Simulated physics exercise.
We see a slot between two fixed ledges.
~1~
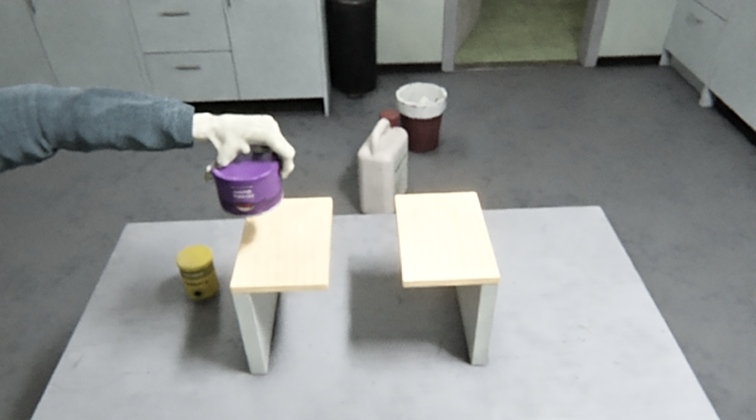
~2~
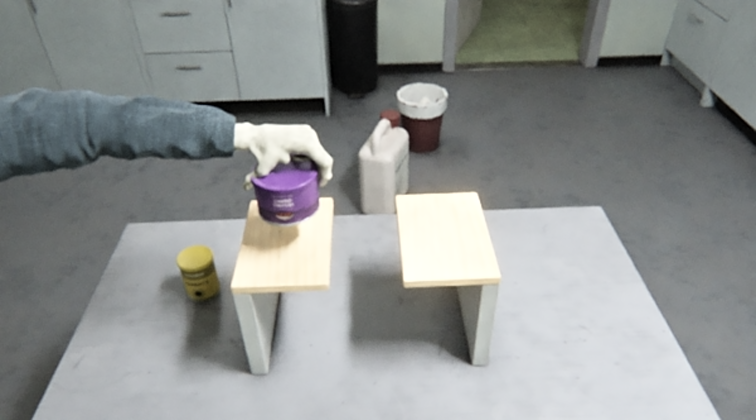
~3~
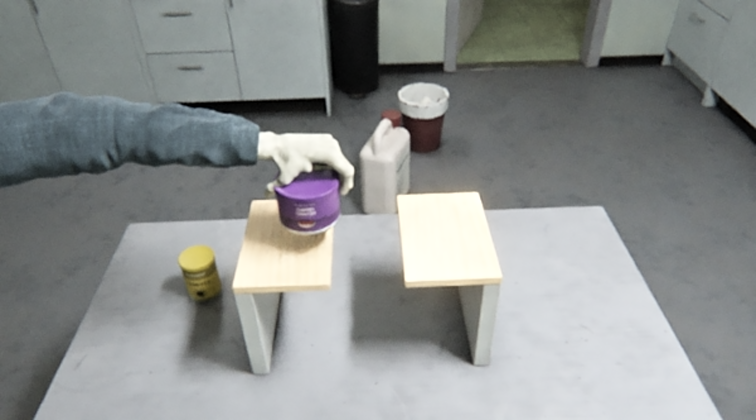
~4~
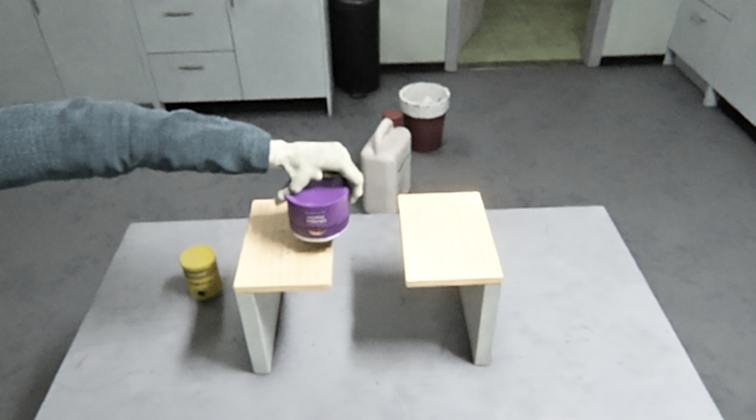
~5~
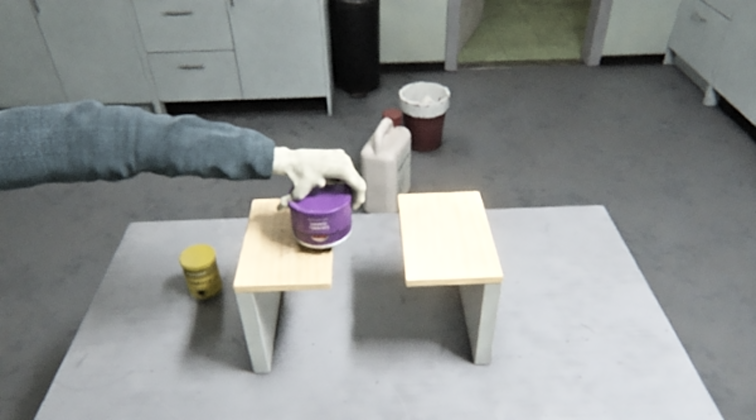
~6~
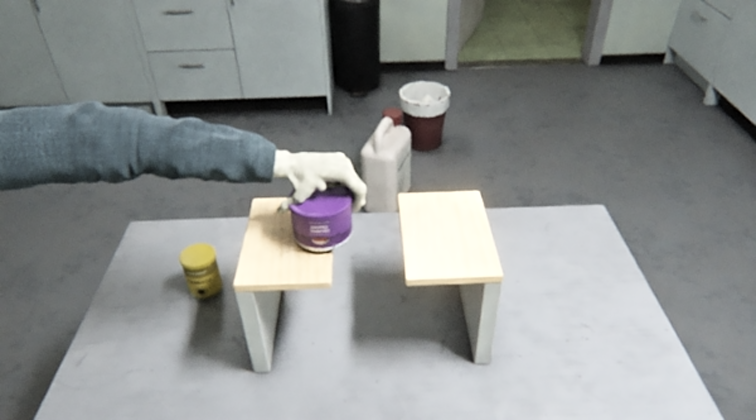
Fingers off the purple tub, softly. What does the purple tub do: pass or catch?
It lodges.
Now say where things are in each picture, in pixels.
Being brought over the gap; purple tub (249, 181); yellow tin (199, 274), in the first picture.
Being brought over the gap; purple tub (287, 189); yellow tin (200, 274), in the second picture.
Being brought over the gap; purple tub (308, 197); yellow tin (201, 274), in the third picture.
Being brought over the gap; purple tub (318, 205); yellow tin (202, 273), in the fourth picture.
Being brought over the gap; purple tub (321, 211); yellow tin (202, 273), in the fifth picture.
Poised above the slot; purple tub (322, 214); yellow tin (202, 272), in the sixth picture.
Then, 0.20 s after the last picture, nothing has stirred.
Then, 0.80 s after the last picture, purple tub resting near (322, 219).
At rest, both in place. Seen from the same camera at the end, purple tub near (322, 219). The tub stays on top.
